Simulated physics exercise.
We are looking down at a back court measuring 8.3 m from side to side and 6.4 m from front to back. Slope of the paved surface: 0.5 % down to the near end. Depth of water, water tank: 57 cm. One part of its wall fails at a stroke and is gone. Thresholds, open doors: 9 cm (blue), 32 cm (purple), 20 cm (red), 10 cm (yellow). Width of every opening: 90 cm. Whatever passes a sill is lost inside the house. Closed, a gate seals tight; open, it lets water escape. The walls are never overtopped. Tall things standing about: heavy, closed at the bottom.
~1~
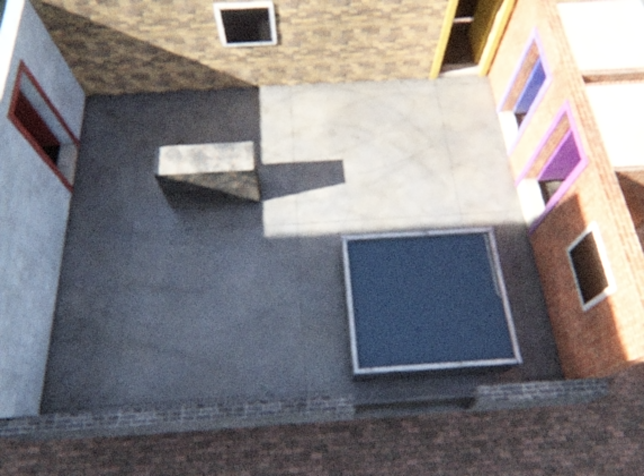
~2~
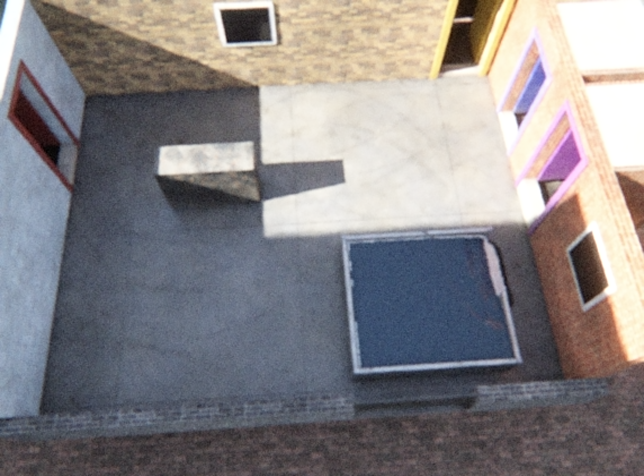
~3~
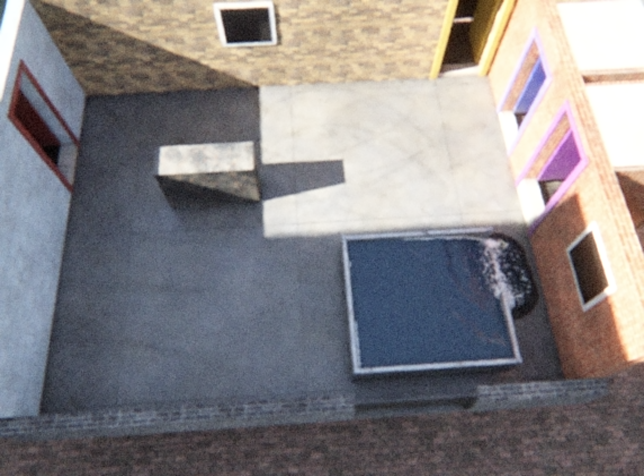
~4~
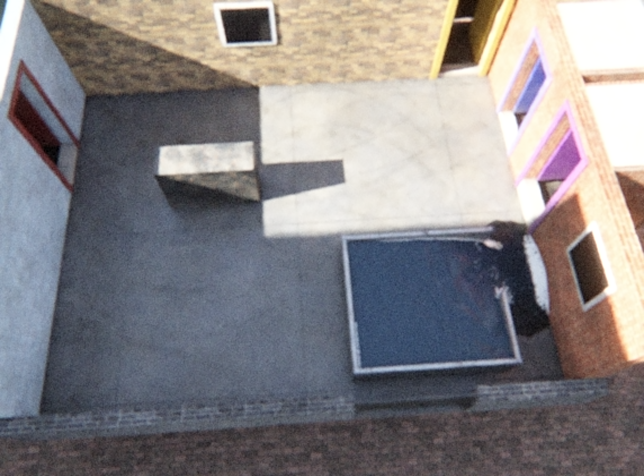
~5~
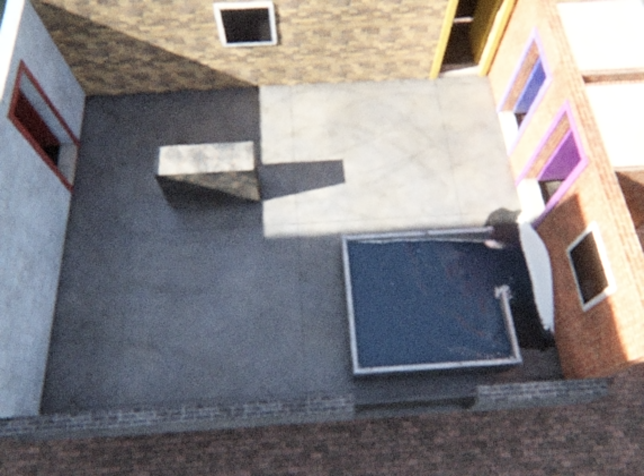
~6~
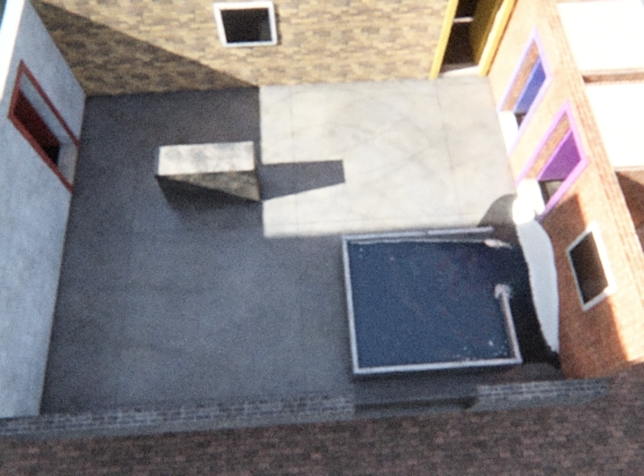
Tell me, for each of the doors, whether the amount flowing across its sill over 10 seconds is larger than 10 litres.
For 10 seconds: The blue door, not larger; the purple door, not larger; the red door, not larger; the yellow door, larger.
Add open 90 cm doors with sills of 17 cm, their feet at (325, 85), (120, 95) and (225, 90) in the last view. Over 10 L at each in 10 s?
Less, less, less.
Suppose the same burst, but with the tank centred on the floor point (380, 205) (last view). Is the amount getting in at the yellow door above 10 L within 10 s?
Then, at yellow, it's too much.
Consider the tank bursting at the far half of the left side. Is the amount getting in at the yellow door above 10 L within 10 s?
Against that limit: Yellow short of it.
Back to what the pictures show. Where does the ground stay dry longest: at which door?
Red.
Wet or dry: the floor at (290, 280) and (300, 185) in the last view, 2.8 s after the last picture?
I'd say spared, then spared.
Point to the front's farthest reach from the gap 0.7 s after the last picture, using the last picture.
Somewhere around (502, 135).
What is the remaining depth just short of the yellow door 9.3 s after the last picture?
Close to 9.5 cm of depth.
Then, 0.7 s after the last picture water covers 10 % of the floor and is deepest (47 cm) near (533, 262); blue door 2 cm at the sill, 0 L in, purple door 24 cm at the sill, 0 L in, red door not reached, yellow door not reached.
Then, 1.5 s after the last picture water covers 20 % of the floor and is deepest (42 cm) near (525, 272); blue door 7 cm at the sill, 0 L in, purple door 23 cm at the sill, 0 L in, red door not reached, yellow door 17 cm at the sill, 0 L in.
Then, 2.8 s after the last picture water covers 35 % of the floor and is deepest (34 cm) near (564, 387); blue door 6 cm at the sill, 0 L in, purple door 16 cm at the sill, 0 L in, red door not reached, yellow door 21 cm at the sill, 68 L in.
Then, 5.3 s after the last picture water covers 65 % of the floor and is deepest (23 cm) near (564, 387); blue door 5 cm at the sill, 0 L in, purple door 12 cm at the sill, 0 L in, red door not reached, yellow door 15 cm at the sill, 126 L in.
Then, 9.3 s after the last picture water covers 90 % of the floor and is deepest (16 cm) near (561, 375); blue door 5 cm at the sill, 0 L in, purple door 8 cm at the sill, 0 L in, red door 9 cm at the sill, 0 L in, yellow door 9 cm at the sill, 144 L in.
